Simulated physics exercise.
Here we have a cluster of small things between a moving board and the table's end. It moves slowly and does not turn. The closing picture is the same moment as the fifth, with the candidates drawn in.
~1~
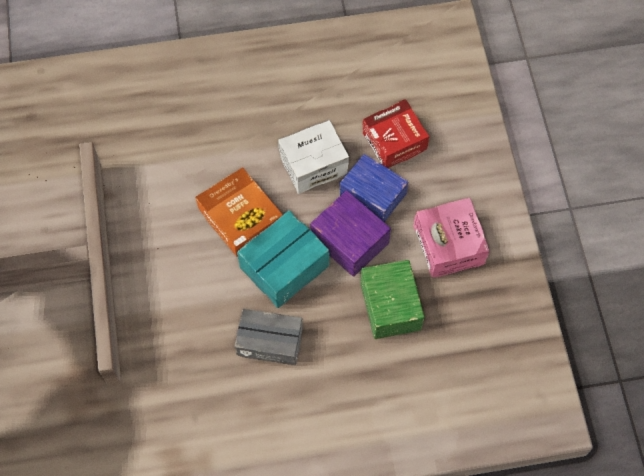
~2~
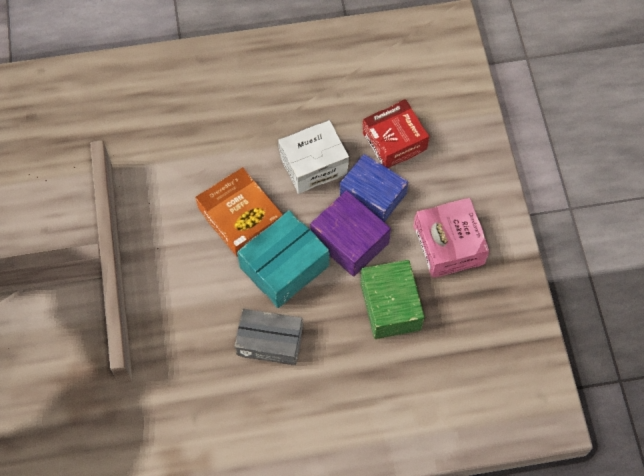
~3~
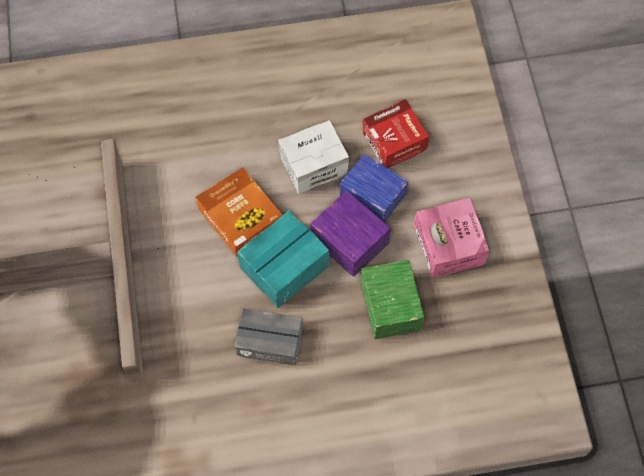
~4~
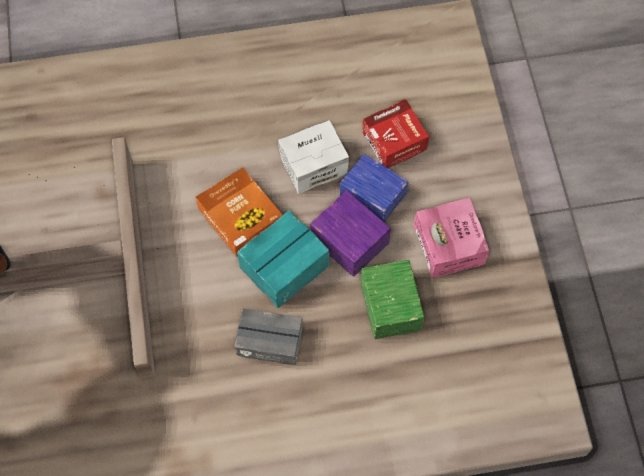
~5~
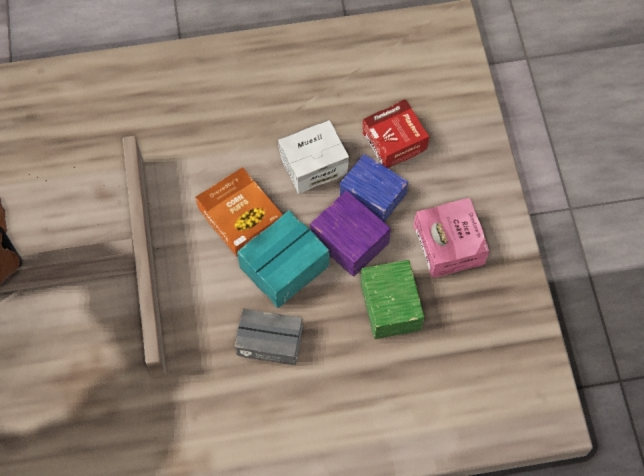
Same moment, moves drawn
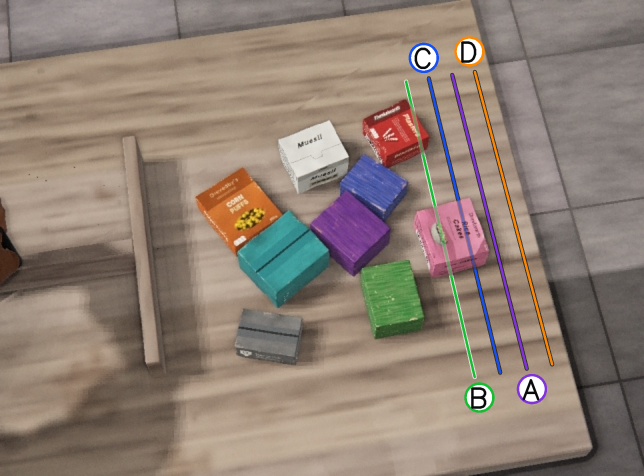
The clip opens on a wooden table with nine small, colourful boxes clustered to the right of an upright board. The board slides slowly rightward without turning, narrowing the gap, while a shadow shifts along behind it. Later, a dark and orange shape edges in at the left; the boxes stay still.
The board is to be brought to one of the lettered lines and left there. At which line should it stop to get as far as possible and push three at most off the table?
The farthest such stop is B.
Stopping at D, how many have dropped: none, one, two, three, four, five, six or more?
Six or more.
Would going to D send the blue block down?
By then, yes.
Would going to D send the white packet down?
By then, yes.
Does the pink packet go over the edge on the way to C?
By then, yes.
On the copy, A at (487, 213); B at (438, 220); C at (462, 217); D at (511, 209).
On B. First, board (249, 228); blue block (382, 188); grey box (302, 327).
Then, board (355, 212); pink packet (518, 241); red box (465, 101).
Finally, board (436, 199); pink packet over the edge; purple block over the edge; two fallen.
By contrast, A drops five; C drops four; D drops nine.
